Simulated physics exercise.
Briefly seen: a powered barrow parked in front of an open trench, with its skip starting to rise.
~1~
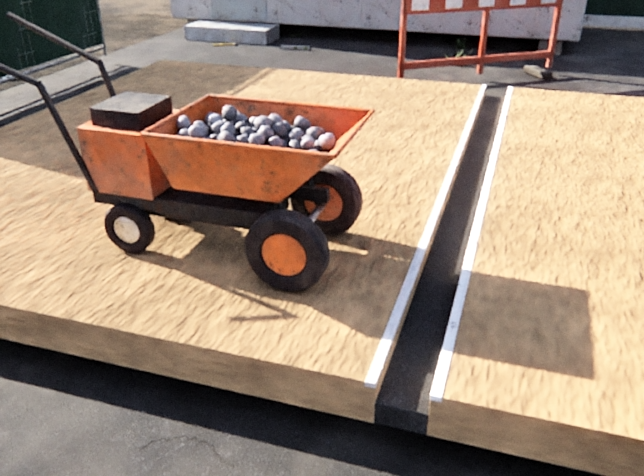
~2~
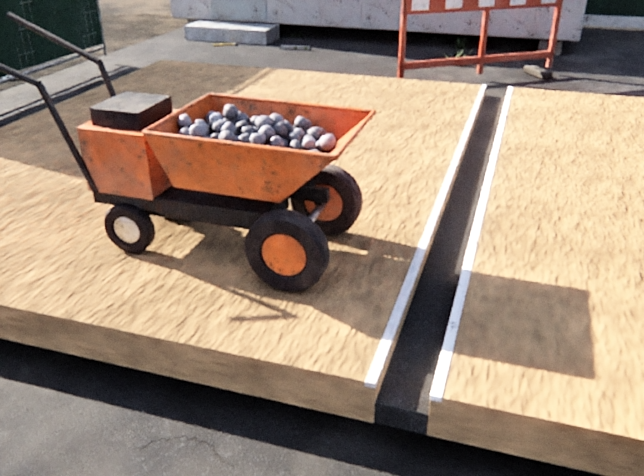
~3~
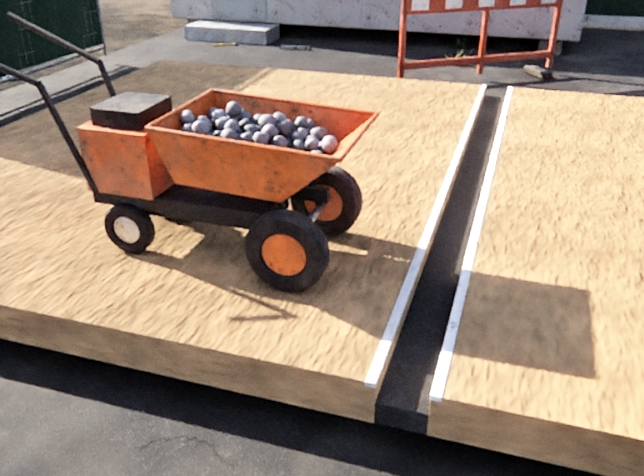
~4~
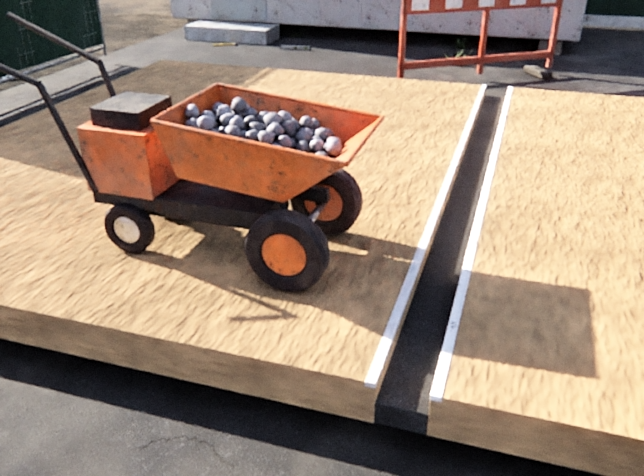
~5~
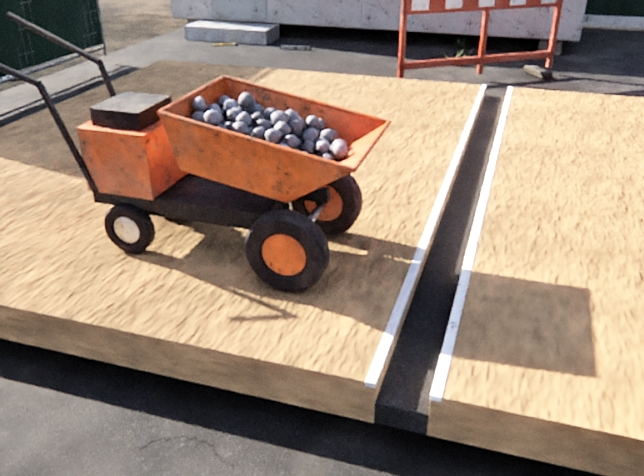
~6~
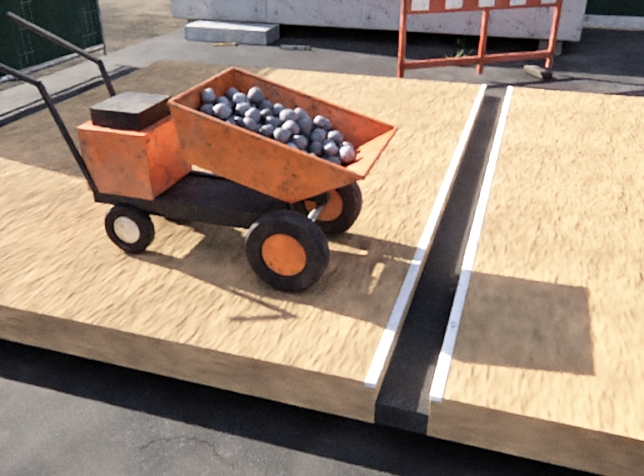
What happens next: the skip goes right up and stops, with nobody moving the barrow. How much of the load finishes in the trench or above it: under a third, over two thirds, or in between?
At least one third, at most two thirds.
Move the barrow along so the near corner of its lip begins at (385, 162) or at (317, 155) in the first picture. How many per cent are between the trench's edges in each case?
Result: 0 in a hundred, then 50 in a hundred.
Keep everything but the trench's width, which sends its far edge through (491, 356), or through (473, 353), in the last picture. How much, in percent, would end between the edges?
80 %, give or take, and then 70 %.
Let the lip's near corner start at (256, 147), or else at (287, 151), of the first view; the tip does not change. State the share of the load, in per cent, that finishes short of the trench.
50 % and 30 %, in that order.
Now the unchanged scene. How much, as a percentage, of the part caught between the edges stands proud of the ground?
My estimate would be close to 45 per cent.
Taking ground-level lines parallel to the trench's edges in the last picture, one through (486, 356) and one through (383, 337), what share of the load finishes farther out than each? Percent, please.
That's 20 per cent for the first and 80 per cent for the second.
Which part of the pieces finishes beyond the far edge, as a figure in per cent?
Roughly 35 per cent of the load.
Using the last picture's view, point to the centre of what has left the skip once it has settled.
Around (452, 273), give or take.
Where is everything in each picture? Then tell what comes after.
In the first picture, lip of the skip at (334, 157), level; top of the load at (241, 128), round cobbles; first edge of the trench at (388, 337); far edge at (448, 348), the trench under half as wide as the skip, and about half as deep as wide.
In the second picture, lip of the skip at (336, 157), level; top of the load at (242, 127).
In the third picture, lip of the skip at (340, 160), tipped barely; top of the load at (223, 124).
In the fourth picture, lip of the skip at (346, 164), tipped a little; top of the load at (228, 120).
In the fifth picture, lip of the skip at (354, 170), tipped a little; top of the load at (226, 129).
In the sixth picture, lip of the skip at (363, 178), tipped clearly; top of the load at (243, 110); first edge of the trench at (388, 337); far edge at (448, 348).
Soon, skip tipped steeply; all in the skip.
A while on, skip tipped steeply; most in the skip; about a quarter in or heaped over the trench; a stray few beyond it; a stray few falling.
Towards the end, skip tipped right over; about a quarter in the skip; a stray few short of the trench; about half in or heaped over the trench; about a third beyond it.
Finally, skip tipped right over; about a quarter in the skip; a stray few short of the trench; about half in or heaped over the trench; about a third beyond it.
